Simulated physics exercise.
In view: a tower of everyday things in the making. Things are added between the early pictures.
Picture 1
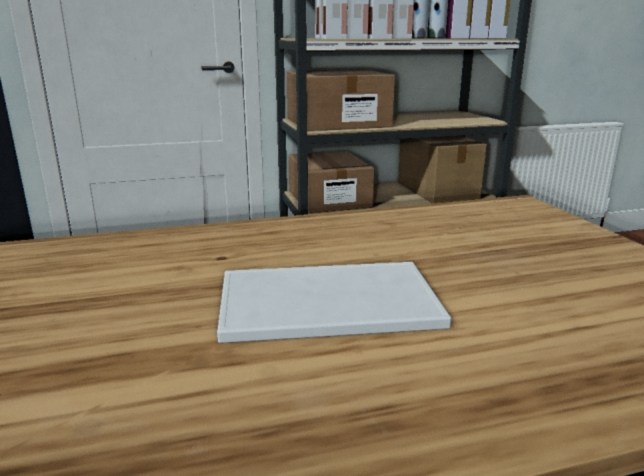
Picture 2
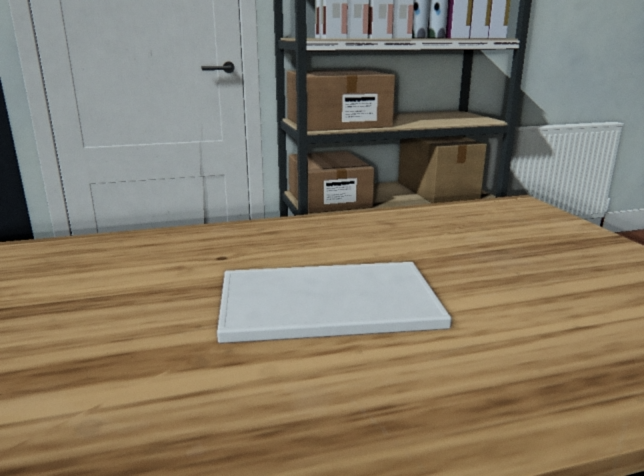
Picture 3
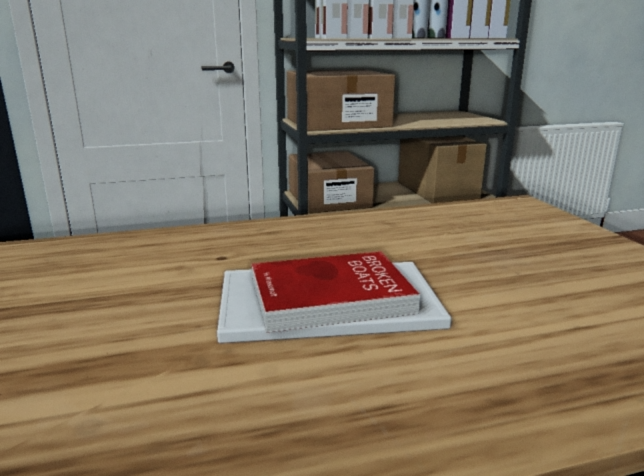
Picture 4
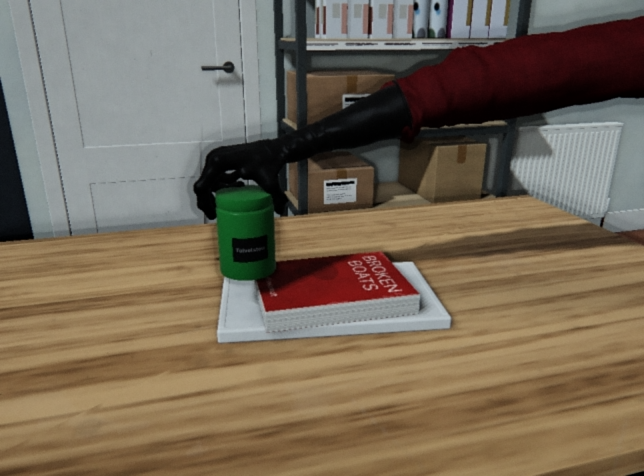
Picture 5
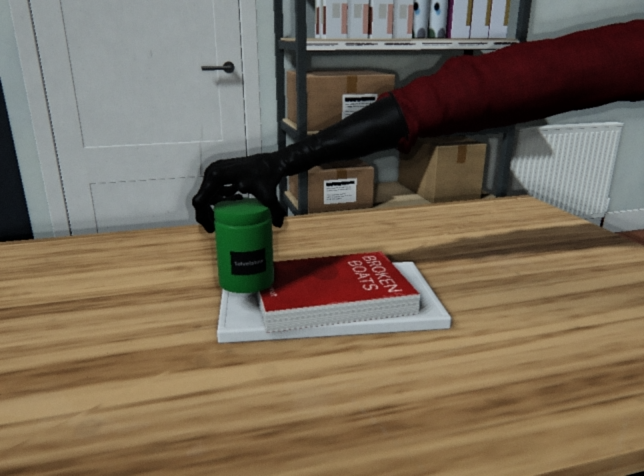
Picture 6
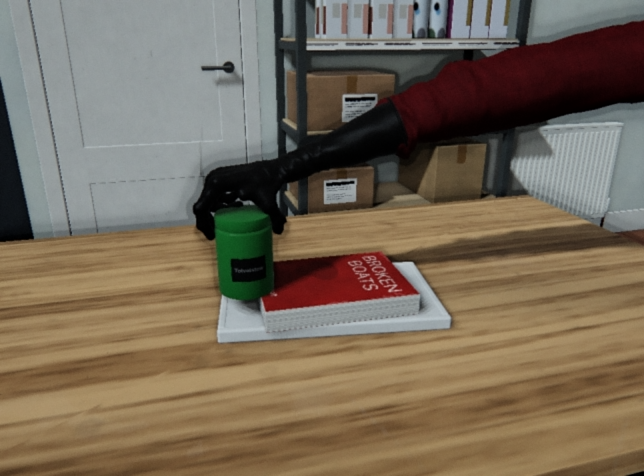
A red book appears on a white board, then a gloved hand lowers a green jar onto its left side.
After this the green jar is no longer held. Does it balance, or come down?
The pile gives way.
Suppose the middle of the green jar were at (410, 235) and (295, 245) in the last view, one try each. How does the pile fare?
First try: It comes apart; second try: It keeps its balance.
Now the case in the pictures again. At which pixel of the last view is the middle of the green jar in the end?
Near (175, 288).
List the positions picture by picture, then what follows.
In the first picture, the last thing is not in view yet.
In the second picture, the last thing is not in view yet.
In the third picture, the last thing is not in view yet; red book (331, 287).
The fourth picture shows coming down; green jar (247, 231); red book (331, 287).
The fifth picture shows coming down; green jar (244, 245); red book (331, 287).
The sixth picture shows set down, still held; green jar (245, 251); red book (331, 287).
Then, 0.30 s past the last view, green jar rocked 42° from its first pose near (218, 268).
Then, 0.50 s past the last view, green jar now fallen.
Then, 1.70 s past the last view, things are still on the move.
Finally, fallen, green jar; the other 2 still in place. Final places as the last picture's camera would see them, green jar near (175, 288). The pile loses its balance.
